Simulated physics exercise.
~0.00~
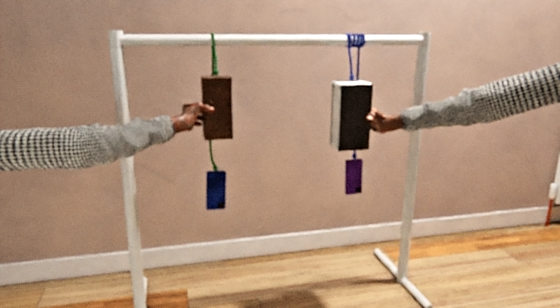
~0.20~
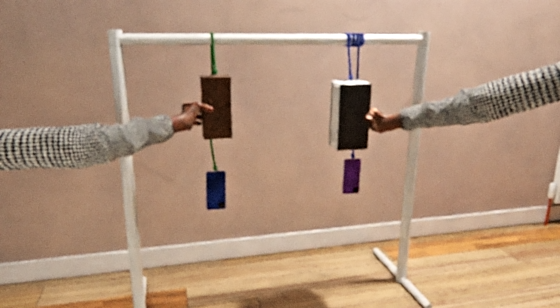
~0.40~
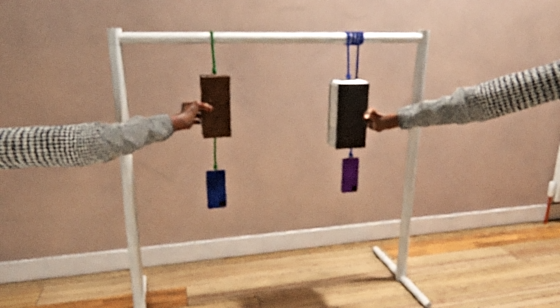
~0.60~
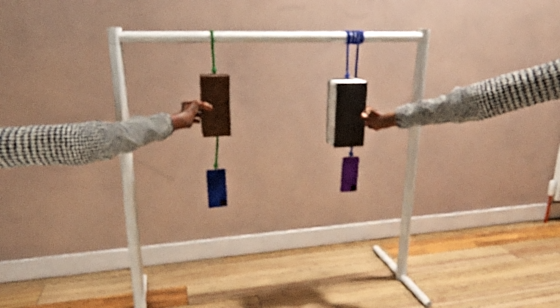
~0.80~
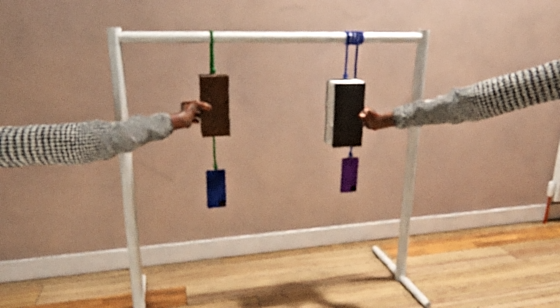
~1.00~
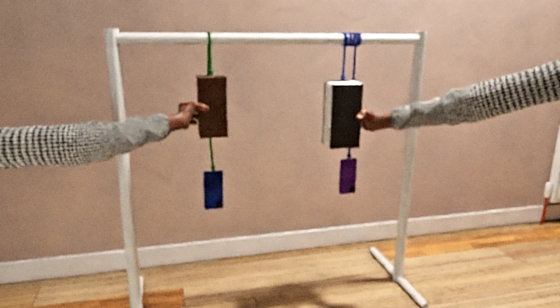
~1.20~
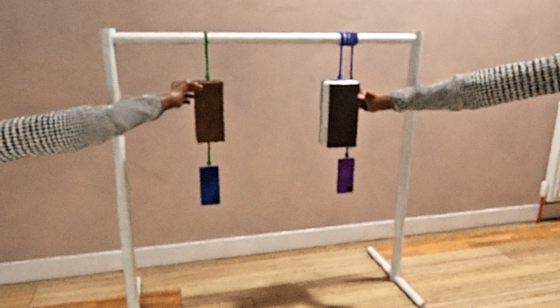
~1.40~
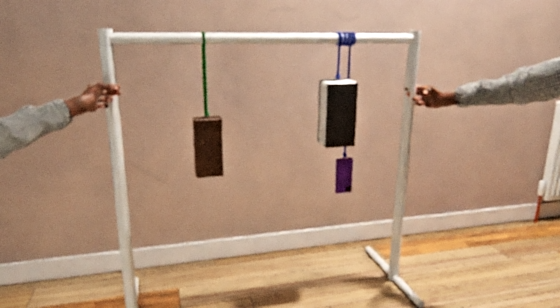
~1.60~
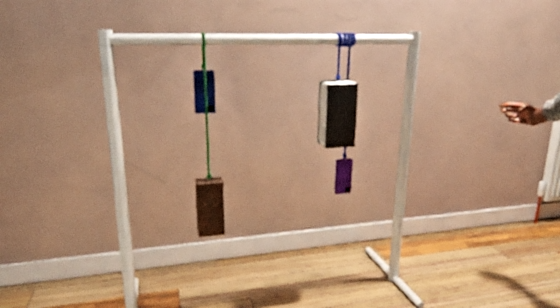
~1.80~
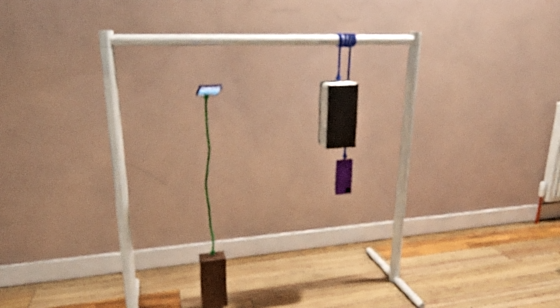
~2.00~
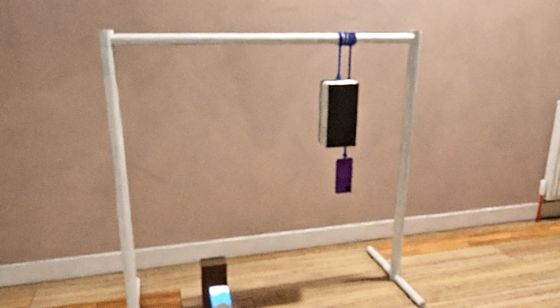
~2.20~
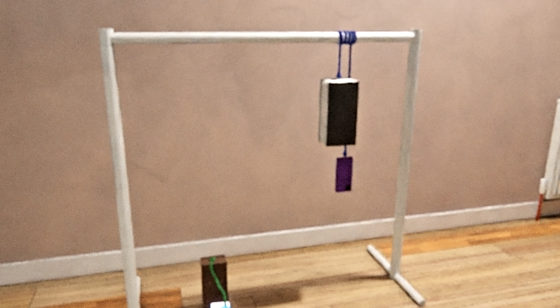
In a room with a wooden floor and a plain wall, a brown brick and a black and white case hang from a white rail, each with a small phone-like object dangling below on a cord. Two hands, one reaching in from each side, steady them, then let go and draw away. The brick drops at once, pulling its green cord over the rail as the blue object rises. The cord slips free and the brick lands on the floor, the small object tumbling down beside it. The case stays hanging on its purple cord, the purple object still beneath it.
